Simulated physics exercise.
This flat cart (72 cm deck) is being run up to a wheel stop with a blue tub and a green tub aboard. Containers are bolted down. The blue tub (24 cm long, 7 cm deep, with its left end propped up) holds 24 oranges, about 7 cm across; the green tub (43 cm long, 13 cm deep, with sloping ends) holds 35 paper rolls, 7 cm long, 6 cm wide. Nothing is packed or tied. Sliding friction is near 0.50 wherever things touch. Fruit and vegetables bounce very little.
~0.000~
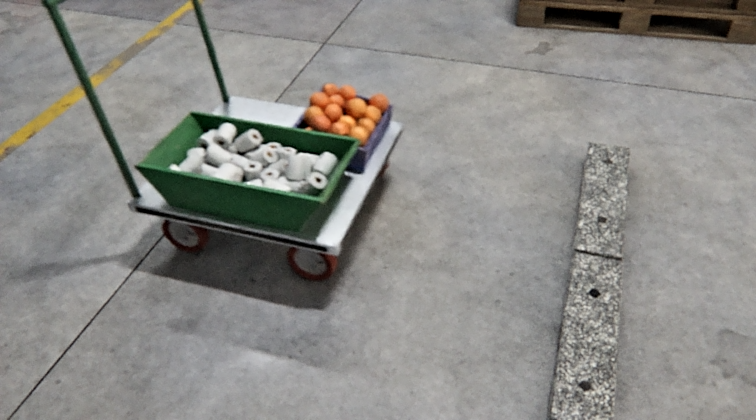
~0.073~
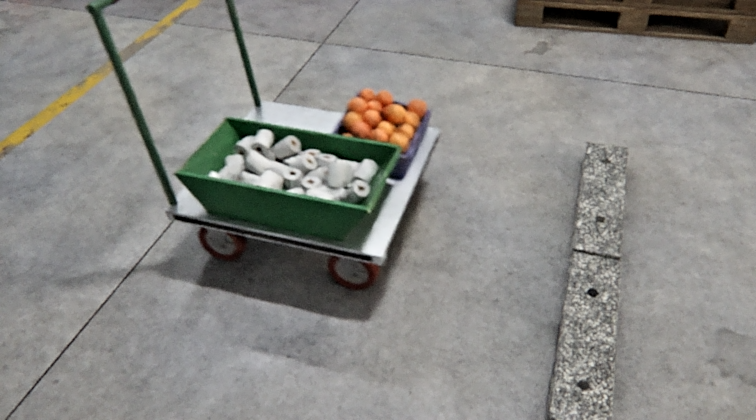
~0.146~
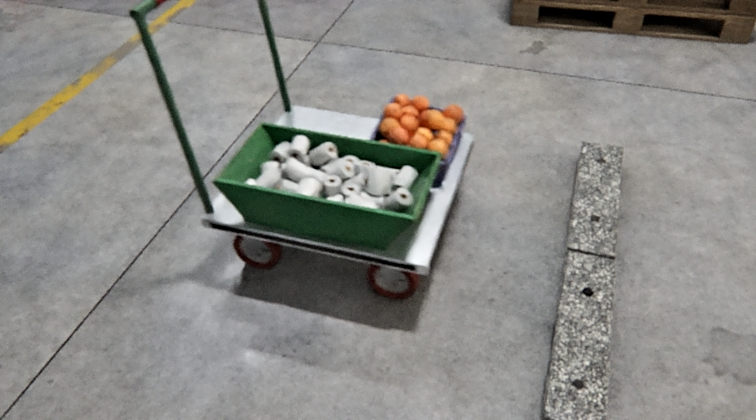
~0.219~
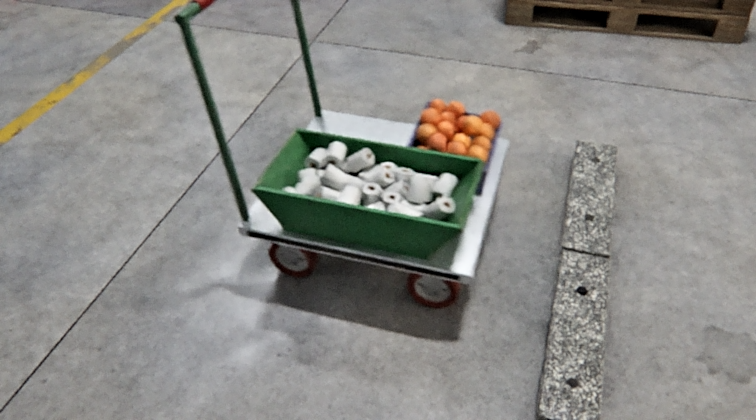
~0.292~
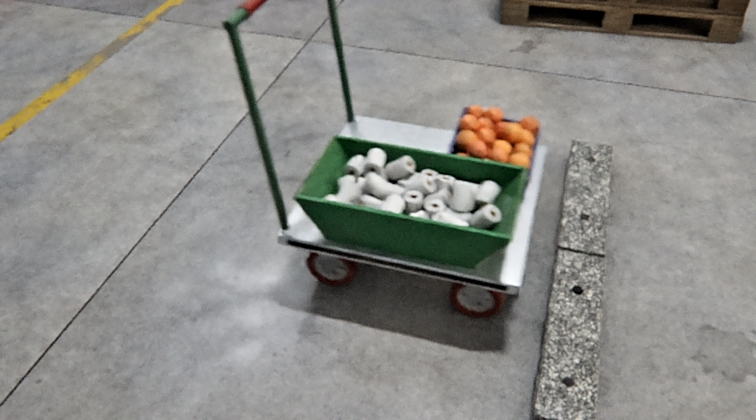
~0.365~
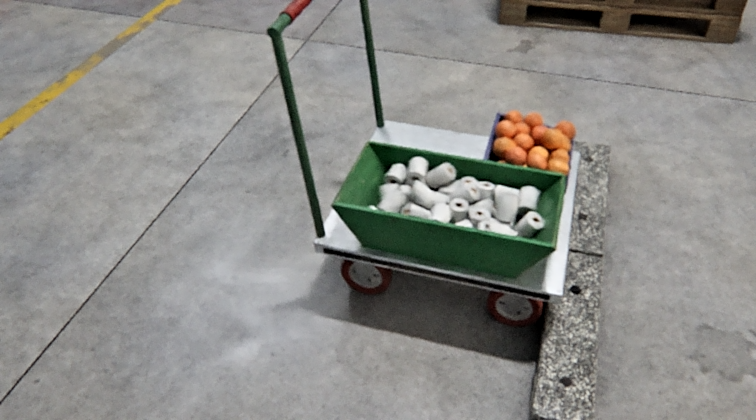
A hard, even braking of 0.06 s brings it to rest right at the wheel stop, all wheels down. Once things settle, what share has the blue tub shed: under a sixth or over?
More than a sixth of the oranges leave the blue tub.
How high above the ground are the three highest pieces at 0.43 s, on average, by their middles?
Some 40 cm up.
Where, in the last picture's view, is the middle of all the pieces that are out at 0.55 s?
Around (592, 159).
After 0.43 s, 0 of 24 out of the blue tub and 0 of 35 out of the green tub.
After 0.55 s, 6 of 24 out of the blue tub and 0 of 35 out of the green tub.
After 0.78 s, 7 of 24 out of the blue tub and 1 of 35 out of the green tub.
When it is over (at 1.28 s), 7 of 24 out of the blue tub and 1 of 35 out of the green tub. Asked share, 7 of 24, 29 per cent.
